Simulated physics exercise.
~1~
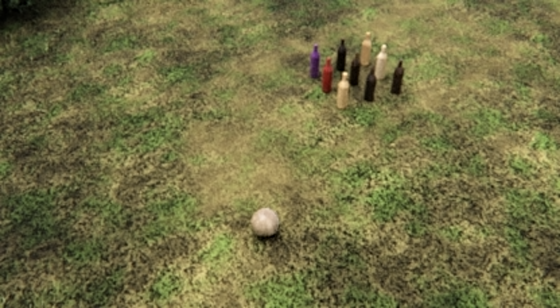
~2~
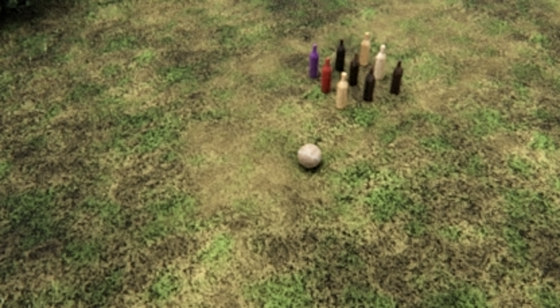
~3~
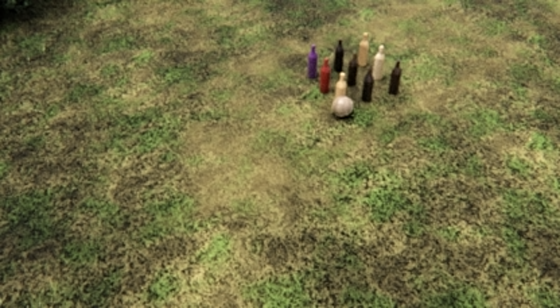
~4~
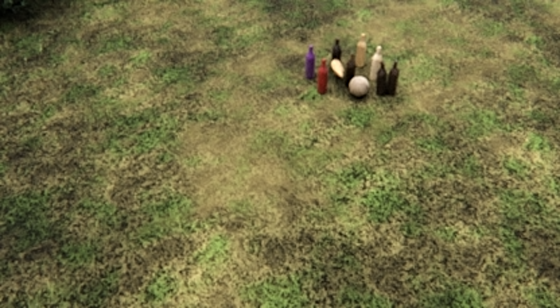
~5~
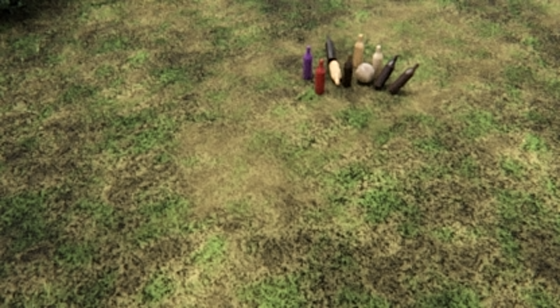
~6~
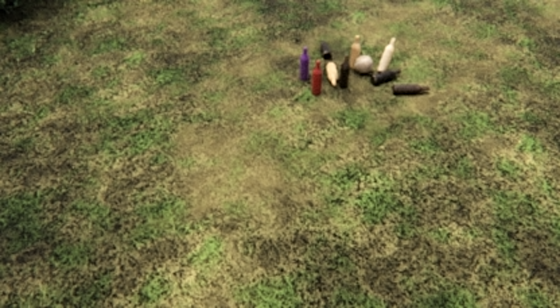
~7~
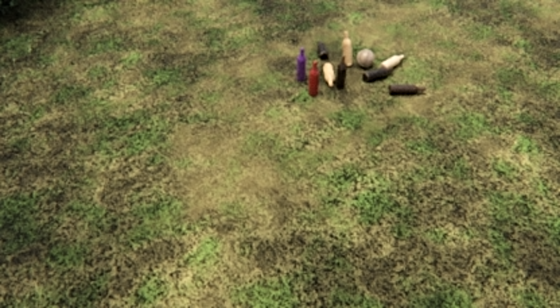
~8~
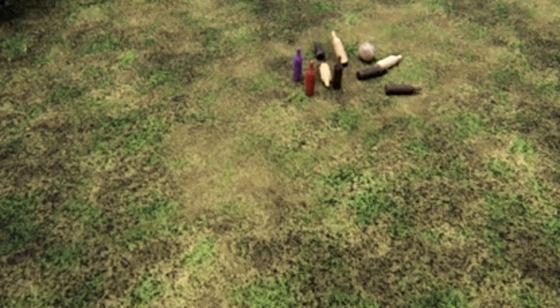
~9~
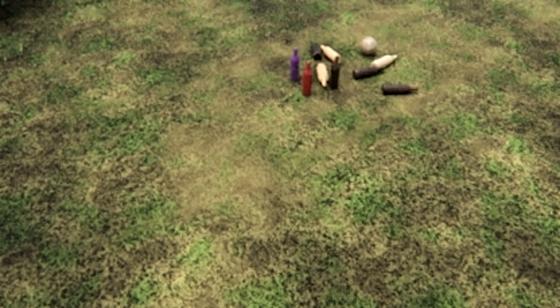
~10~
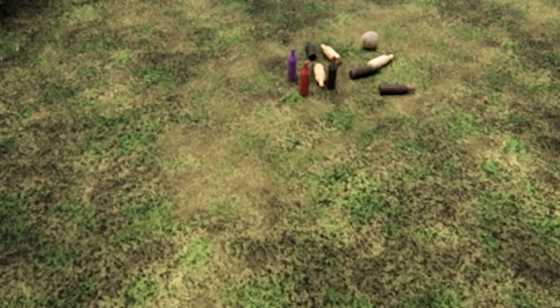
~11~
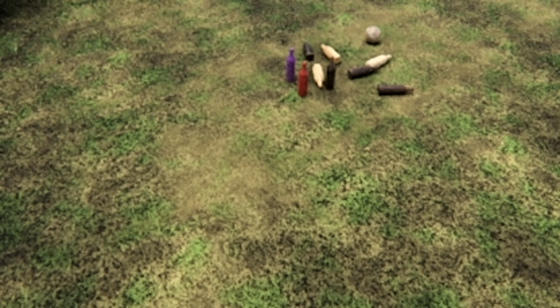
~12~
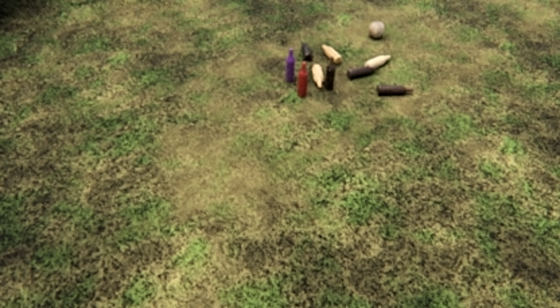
Pale ball rolling across patchy grass into bottle-shaped skittles, toppling several and rolling on beyond, while purple and red ones stay standing.
